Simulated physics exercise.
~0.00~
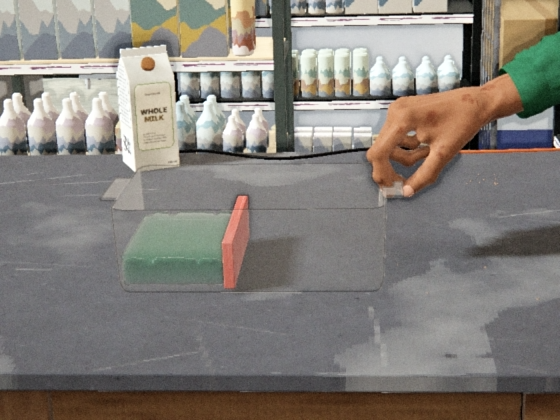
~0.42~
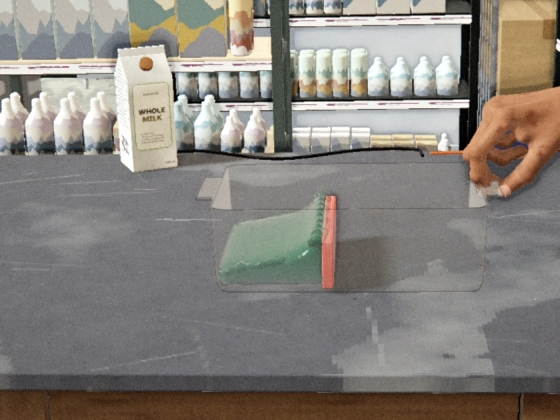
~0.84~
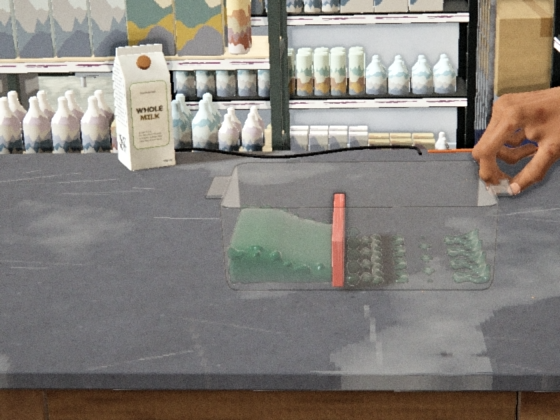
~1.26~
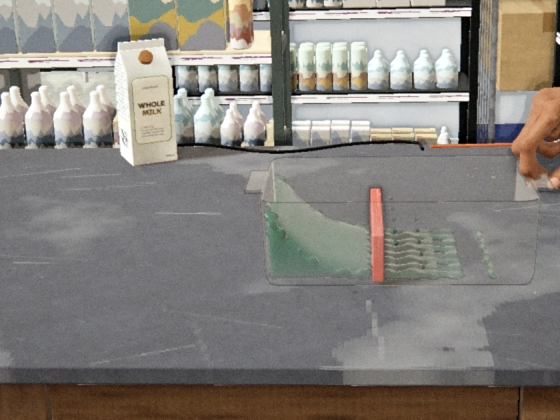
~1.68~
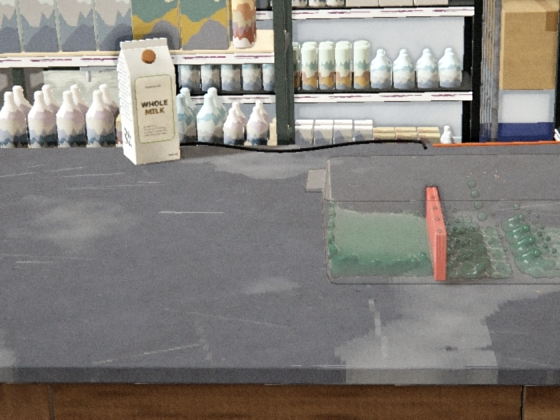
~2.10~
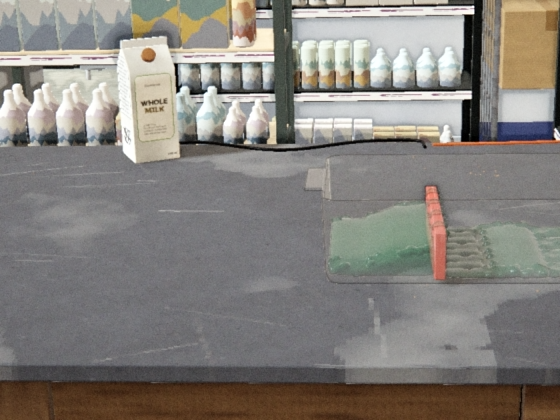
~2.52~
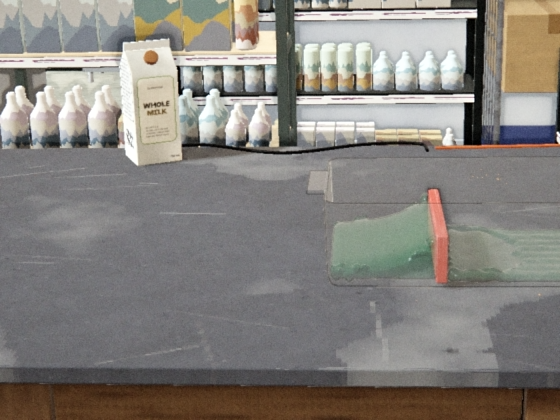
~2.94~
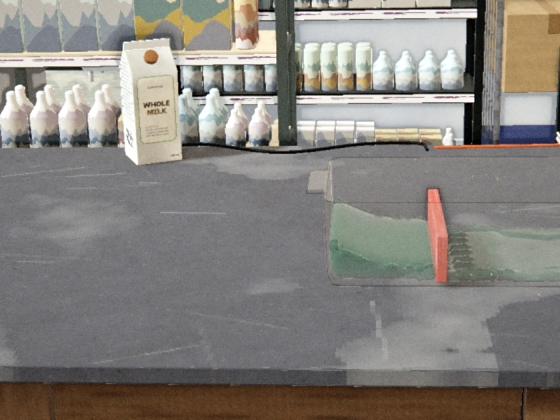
To begin with, a hand in a green sleeve grips the right end of a clear oblong tub on a gray counter, near a milk carton, with green water only to the left of a red divider. The hand draws the tub rightwards, and the water slopes up against the divider. Some spills over into the empty right side as the tub slows. A further pull slides it on until its right end passes out of view, sending more water across. The tub stops, and the water ripples and calms, leaving green water on both sides of the upright divider.
